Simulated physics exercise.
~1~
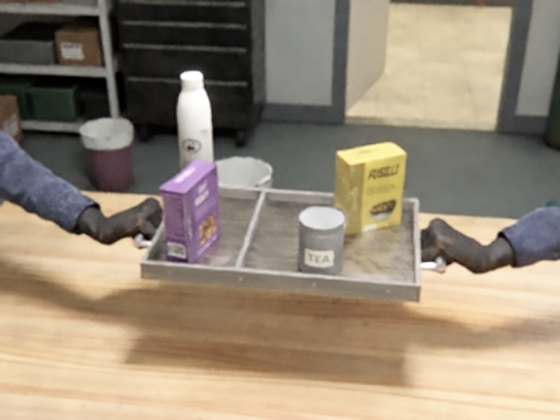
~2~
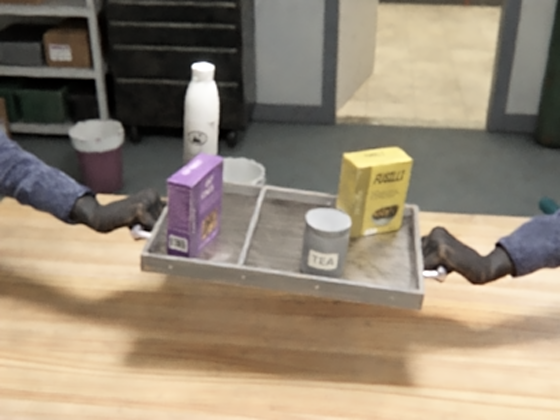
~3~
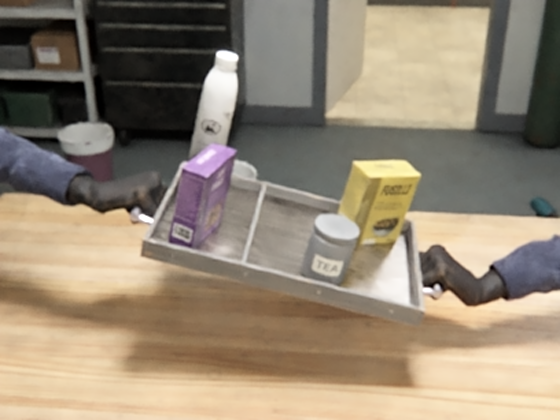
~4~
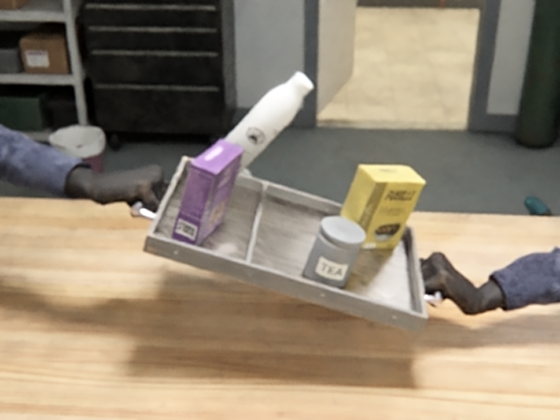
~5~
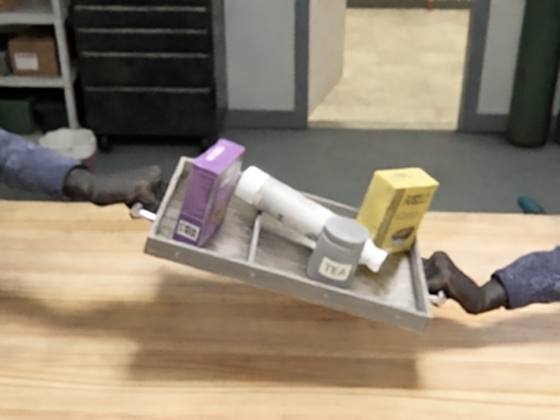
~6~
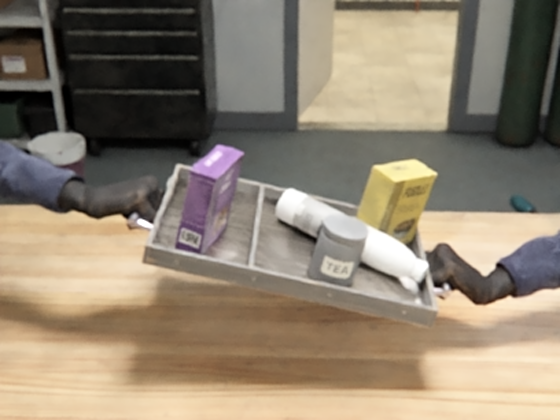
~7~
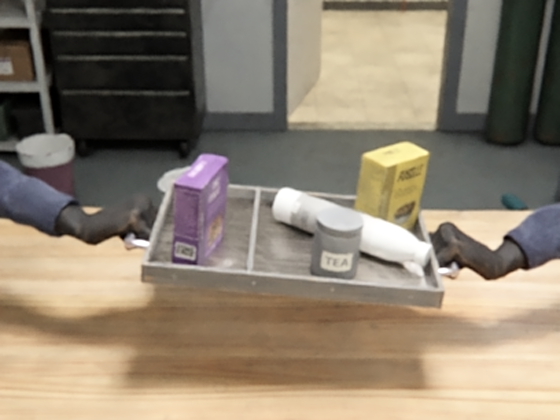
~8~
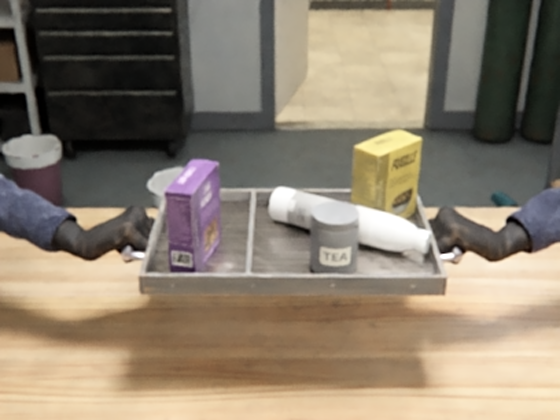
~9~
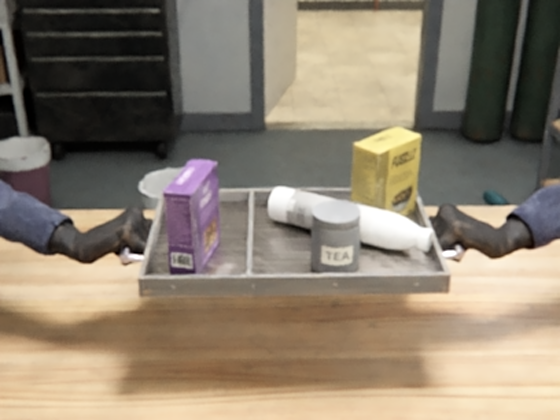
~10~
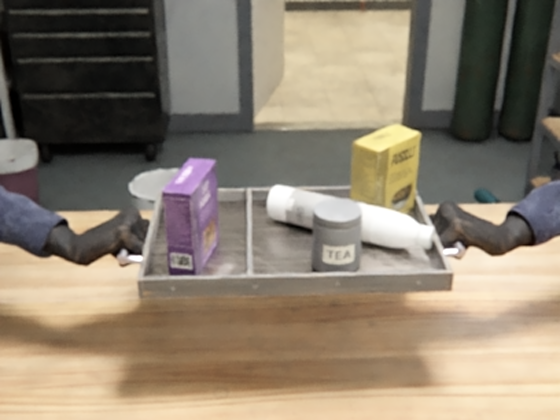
In a workshop, two gloved hands tilting a loaded tray rightward, toppling a white bottle that stays lying aboard after levelling.
